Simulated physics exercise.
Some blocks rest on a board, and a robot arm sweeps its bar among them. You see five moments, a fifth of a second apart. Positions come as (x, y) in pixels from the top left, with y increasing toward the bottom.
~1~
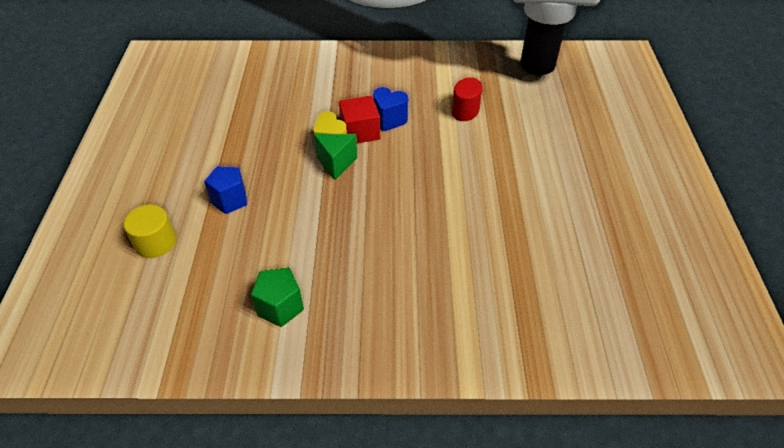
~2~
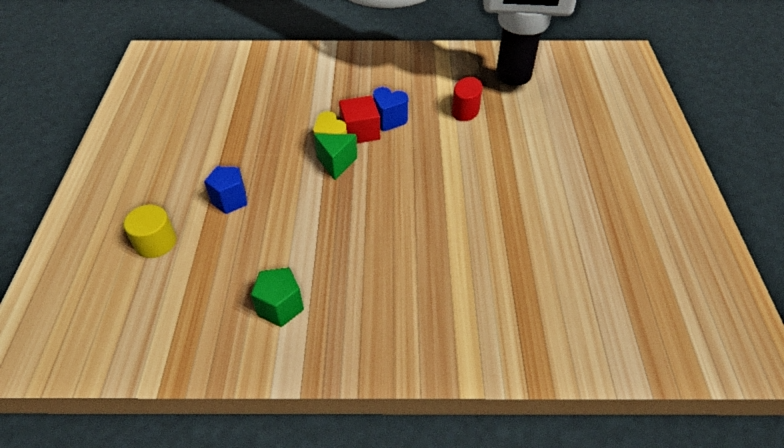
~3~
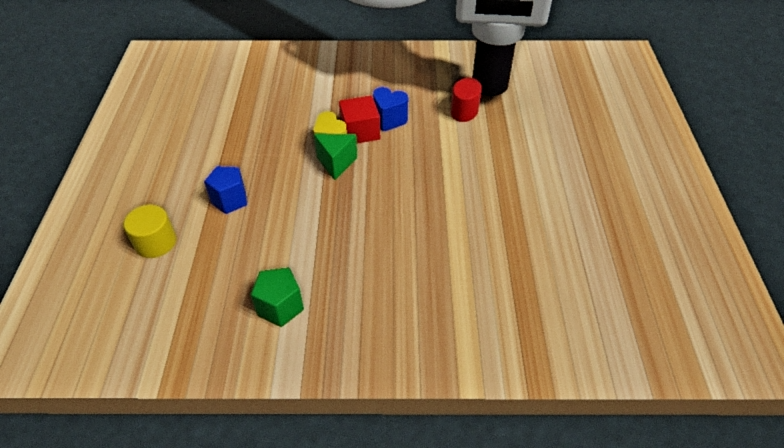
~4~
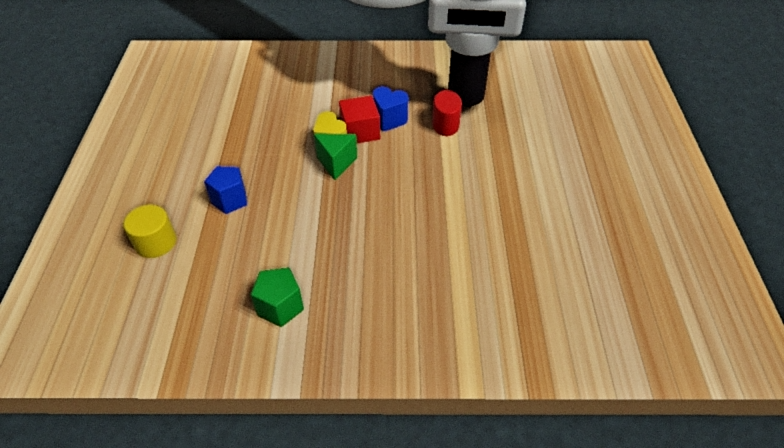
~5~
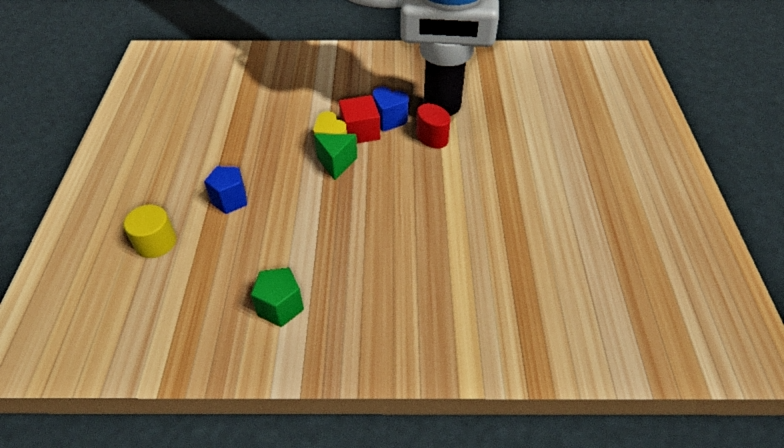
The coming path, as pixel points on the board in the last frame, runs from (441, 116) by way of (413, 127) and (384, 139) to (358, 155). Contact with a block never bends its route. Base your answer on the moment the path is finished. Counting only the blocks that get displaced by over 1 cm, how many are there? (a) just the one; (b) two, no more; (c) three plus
c: Three plus.
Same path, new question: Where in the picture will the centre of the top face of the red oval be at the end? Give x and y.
It is going to be at (420, 128).
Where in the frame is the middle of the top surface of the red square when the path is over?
Close to (330, 114).
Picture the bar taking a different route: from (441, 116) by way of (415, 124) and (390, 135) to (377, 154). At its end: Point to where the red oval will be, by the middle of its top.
The middle of its upper face will lie at (421, 124).
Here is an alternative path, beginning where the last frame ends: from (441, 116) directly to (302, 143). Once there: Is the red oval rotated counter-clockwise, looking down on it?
My answer is yes.
The first path, step by step. One third of the way, bar at (412, 117); red square at (352, 109), turned 15° anticlockwise; blue heart at (377, 95); red oval at (422, 126), turned 70° anticlockwise.
Two thirds of the way, bar at (384, 129); red square at (342, 110); blue heart at (375, 94); red oval at (420, 128), turned 85° anticlockwise.
At the end, bar at (357, 145); green triangular piece at (318, 149); red square at (330, 114), turned 45° clockwise; blue heart at (375, 94); red oval at (420, 128), turned 85° anticlockwise.
